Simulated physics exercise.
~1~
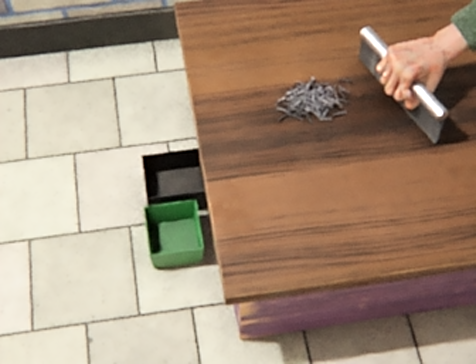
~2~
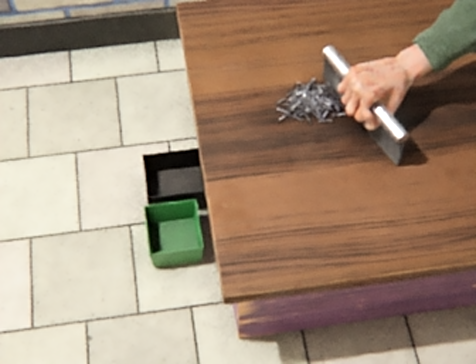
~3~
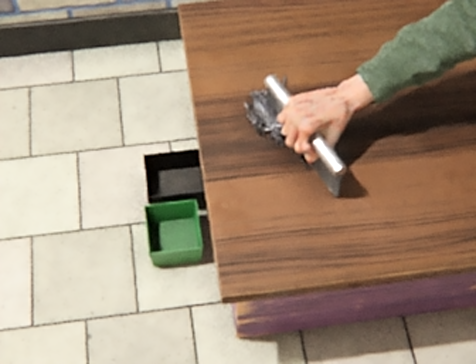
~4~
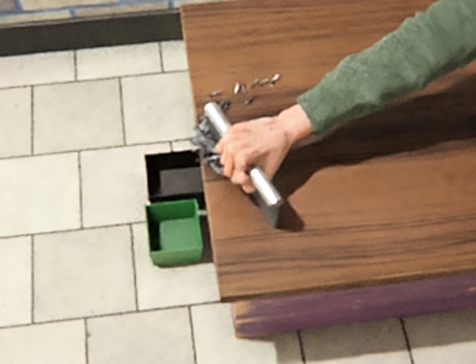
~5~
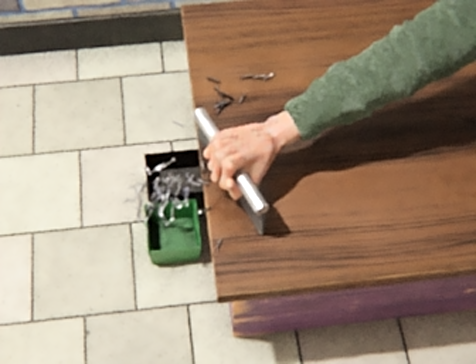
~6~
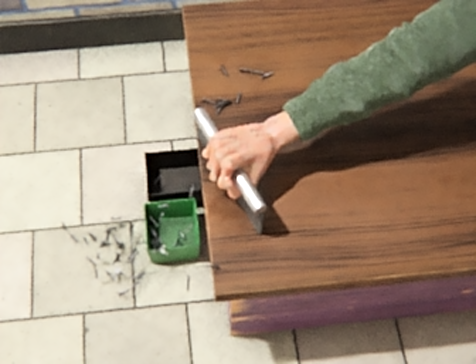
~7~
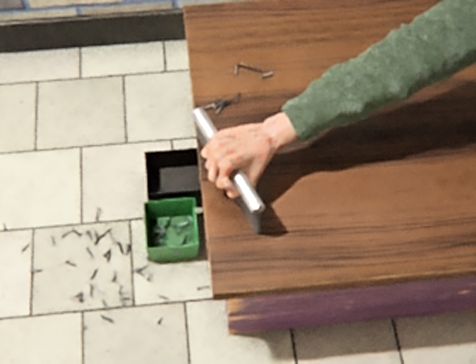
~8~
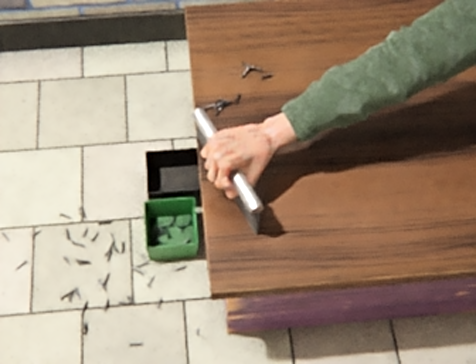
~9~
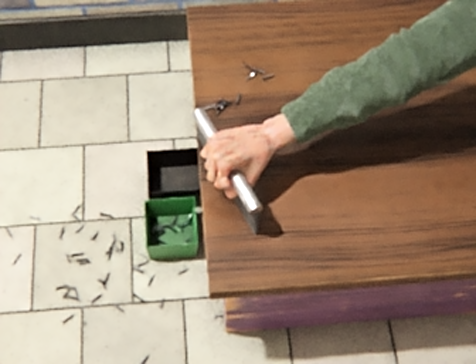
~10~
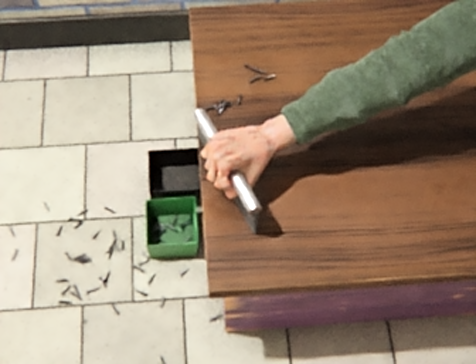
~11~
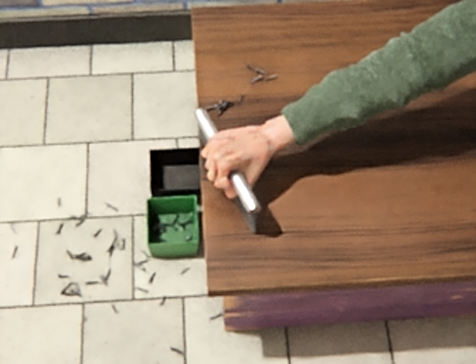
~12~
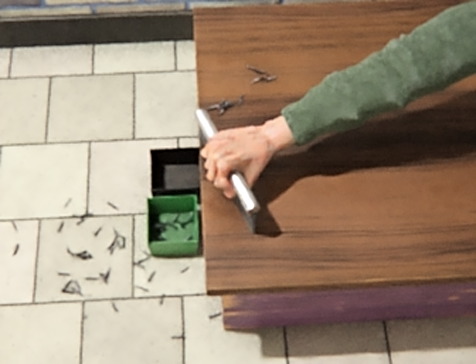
A hand pushes screws left off a table, some landing in the green tin, most missing.
